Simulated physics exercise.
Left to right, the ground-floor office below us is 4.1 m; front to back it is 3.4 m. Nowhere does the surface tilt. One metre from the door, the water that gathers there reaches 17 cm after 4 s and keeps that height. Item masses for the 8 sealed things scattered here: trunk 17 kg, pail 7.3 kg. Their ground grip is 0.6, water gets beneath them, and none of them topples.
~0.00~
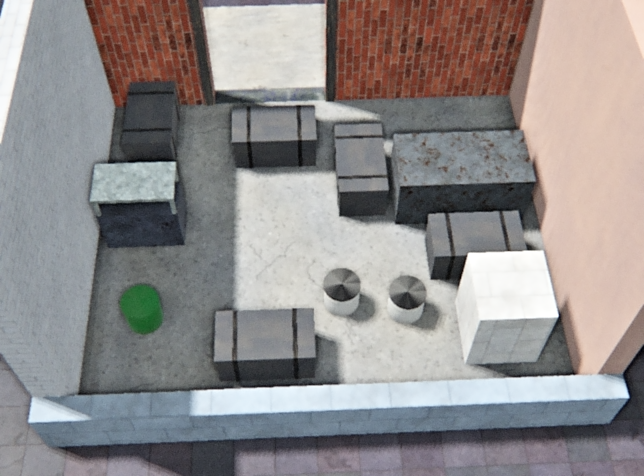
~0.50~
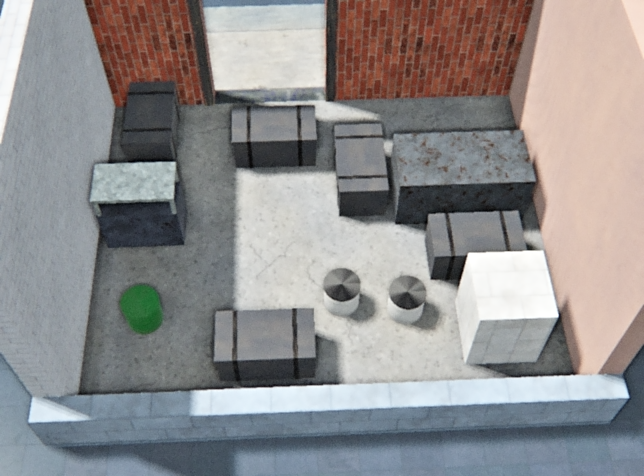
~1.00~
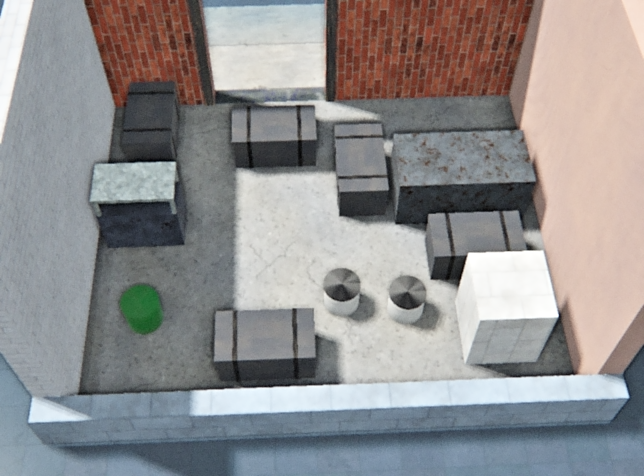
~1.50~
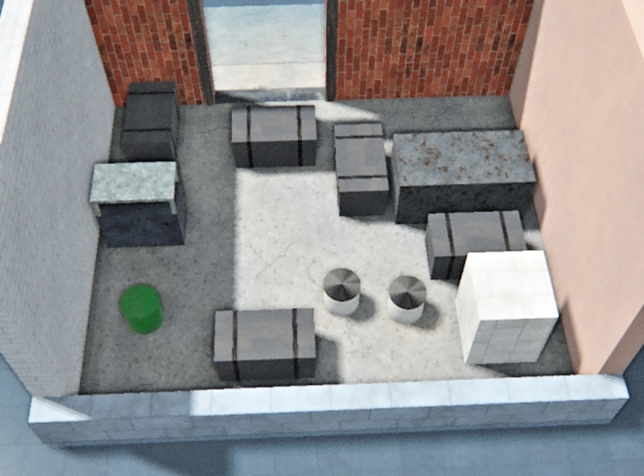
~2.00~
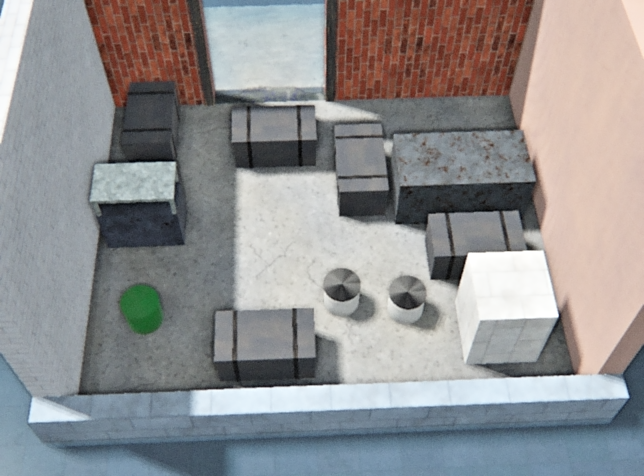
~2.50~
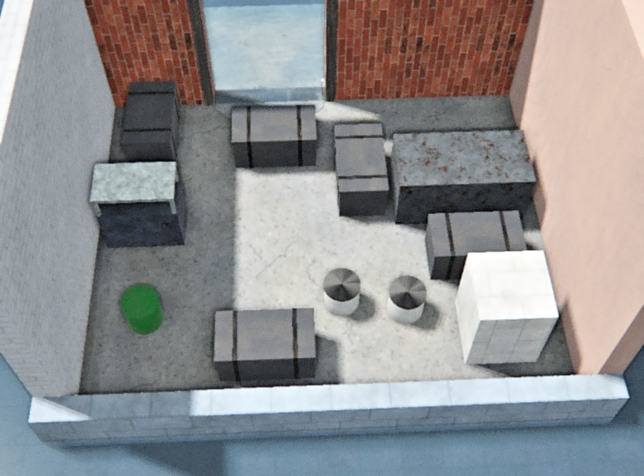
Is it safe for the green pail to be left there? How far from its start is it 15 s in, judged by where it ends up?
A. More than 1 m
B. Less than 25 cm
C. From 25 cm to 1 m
The answer is C.
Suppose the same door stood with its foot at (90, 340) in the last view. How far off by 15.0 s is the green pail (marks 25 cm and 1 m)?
Note: Green pail displaced a long way.
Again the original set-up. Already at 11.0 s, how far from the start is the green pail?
I'd put it at around 40 cm.
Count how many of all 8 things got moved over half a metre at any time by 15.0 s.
My count gives 7.
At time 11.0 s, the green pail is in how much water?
Depth approx. 9 cm.
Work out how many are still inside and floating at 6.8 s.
The count is 2.
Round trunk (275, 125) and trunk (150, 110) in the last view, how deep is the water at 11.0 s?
Depth approx. 11 cm / 7 cm.
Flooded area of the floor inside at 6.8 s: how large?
I'd estimate close to 10.5 m2.
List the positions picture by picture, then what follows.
The first picture shows the green pail at (140, 302), on the bottom; water covers 0.0 m2; 0 of 8 have shifted.
The second picture shows the green pail at (140, 302) rests on the ground; 0.0 m2 under water; 0 of 8 have shifted.
The third picture shows the green pail at (140, 302) rests on the ground; water covers 0.0 m2; 0 of 8 have shifted.
The fourth picture shows the green pail at (140, 302) rests on the ground; water covers 0.0 m2; 0 of 8 have shifted.
The fifth picture shows the green pail at (140, 302), on the bottom; water covers 0.0 m2; 0 of 8 have shifted.
The sixth picture shows the green pail at (140, 302), on the bottom; water covers 0.3 m2; 0 of 8 have shifted.
After 3.5 s the green pail is near (140, 302), 0.0 m from its start, aground; 0 afloat.
After 6.8 s the green pail is near (140, 302), 0.0 m from its start, aground; 2 afloat.
After 11.0 s the green pail is near (106, 274), 0.4 m from its start, afloat; 6 afloat.
After 15.0 s the green pail is near (160, 243), 0.6 m from its start, afloat; 8 afloat.
